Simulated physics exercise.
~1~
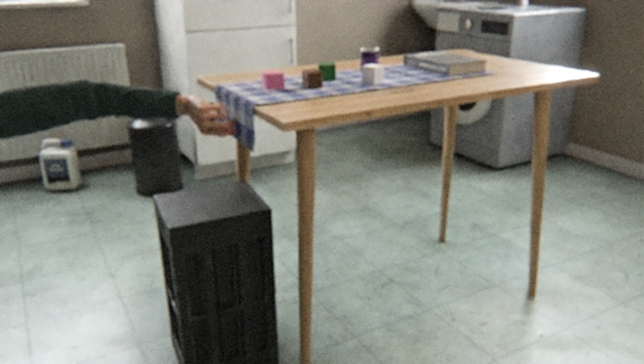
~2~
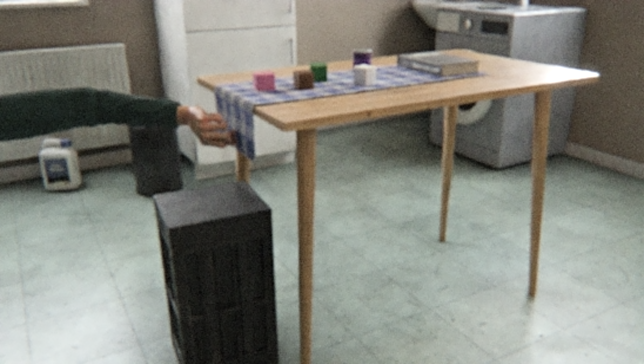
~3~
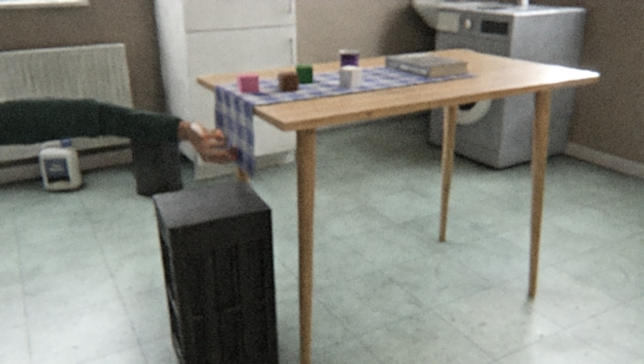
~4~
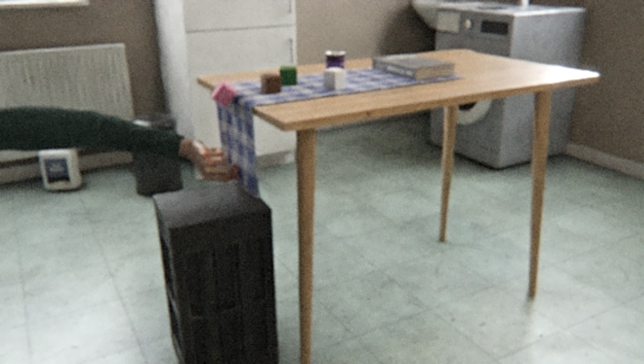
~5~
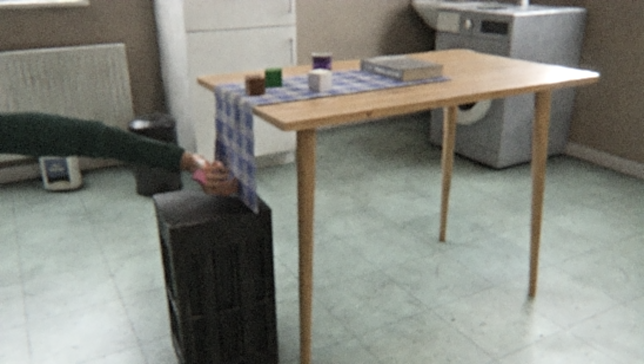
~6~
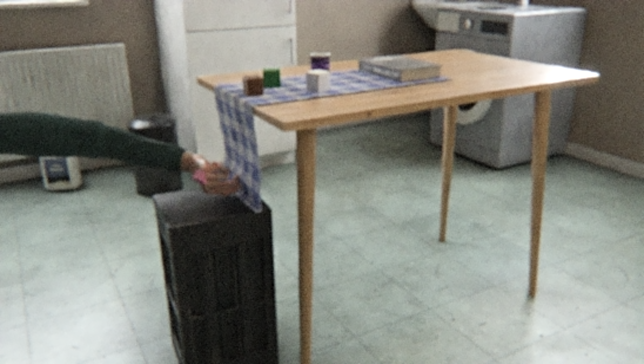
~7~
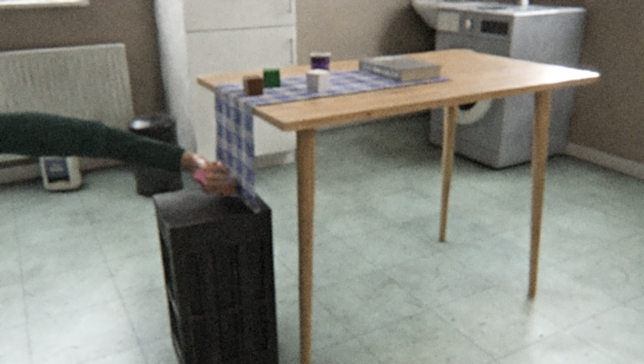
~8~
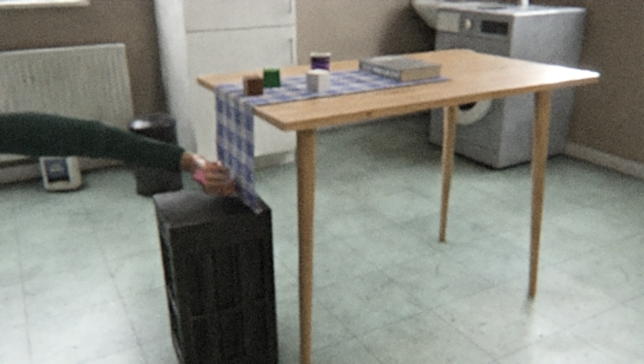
A hand slowly pulled a blue checked cloth leftward over the end of a wooden table, carrying small cubes and a book along, until the pink cube tipped off the edge and the cloth's hem reached the black crate, leaving everything else on top.
